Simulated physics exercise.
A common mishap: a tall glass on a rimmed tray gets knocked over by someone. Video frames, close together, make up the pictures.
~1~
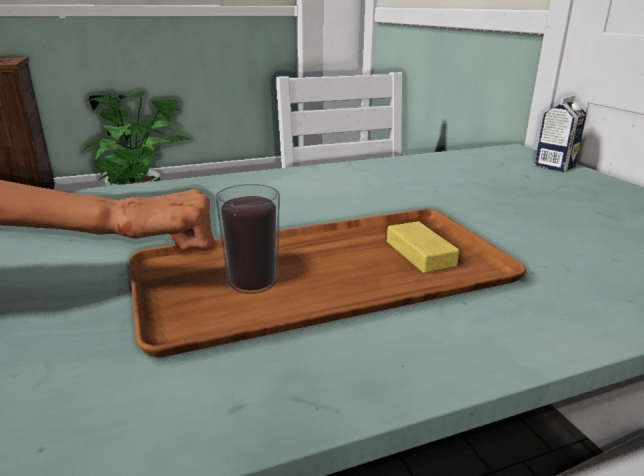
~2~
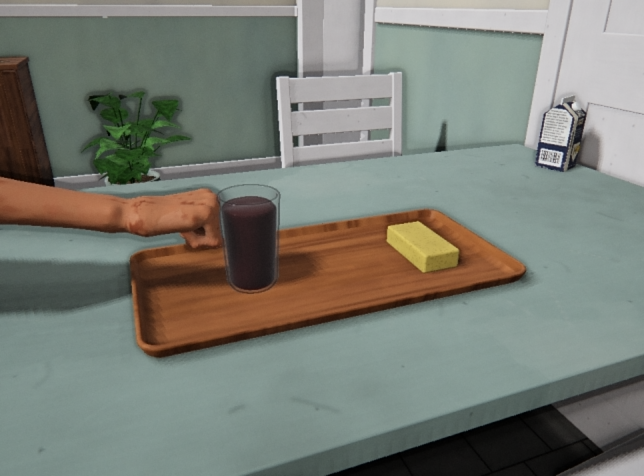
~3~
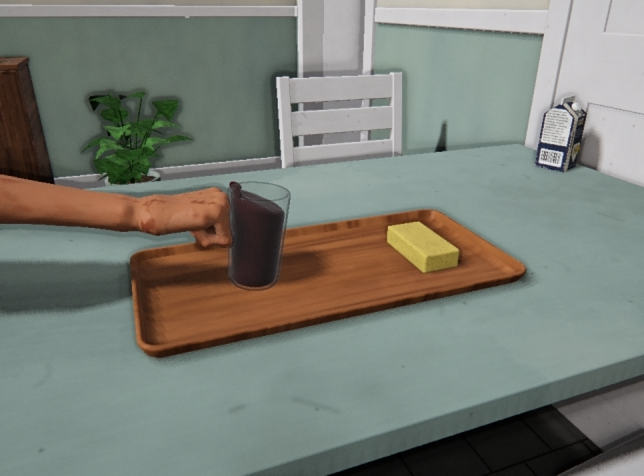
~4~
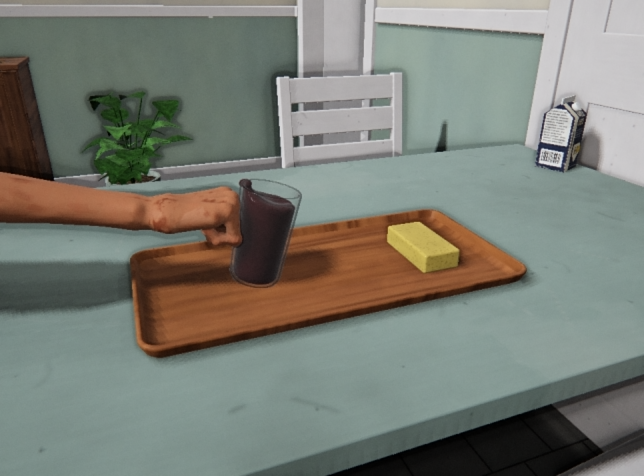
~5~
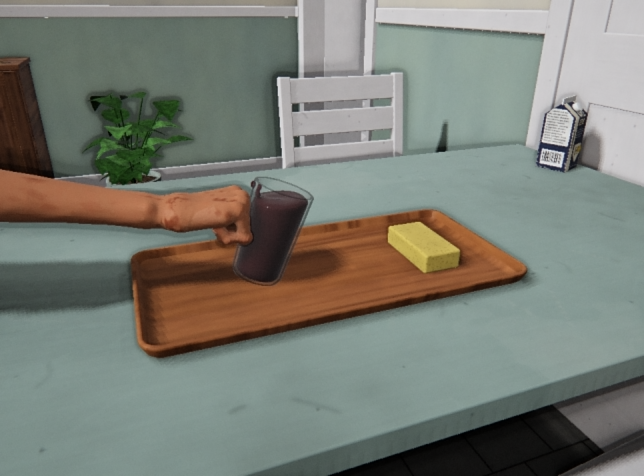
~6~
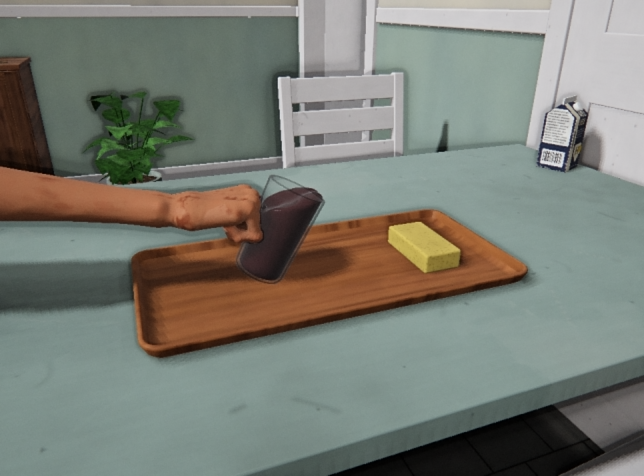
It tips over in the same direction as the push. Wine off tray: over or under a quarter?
Under a quarter.
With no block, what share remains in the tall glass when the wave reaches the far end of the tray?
50 in a hundred, roughly.
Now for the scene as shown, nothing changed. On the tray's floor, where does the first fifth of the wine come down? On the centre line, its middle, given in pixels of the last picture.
Landing point: About (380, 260).
A moment on, the tall glass is falling and 95 per cent is in the glass, 3 on the tray and 2 above or beyond its rim.
Next, the tall glass lies on its side and 59 per cent is in the glass, 27 on the tray and 13 above or beyond its rim.
Then the tall glass lies on its side and 34 per cent is in the glass, 35 on the tray and 30 above or beyond its rim.
Later the tall glass lies on its side and 18 per cent is in the glass, 63 on the tray and 18 above or beyond its rim.
Finally, 83 per cent is held by tray and glass, 17 is off the tray.
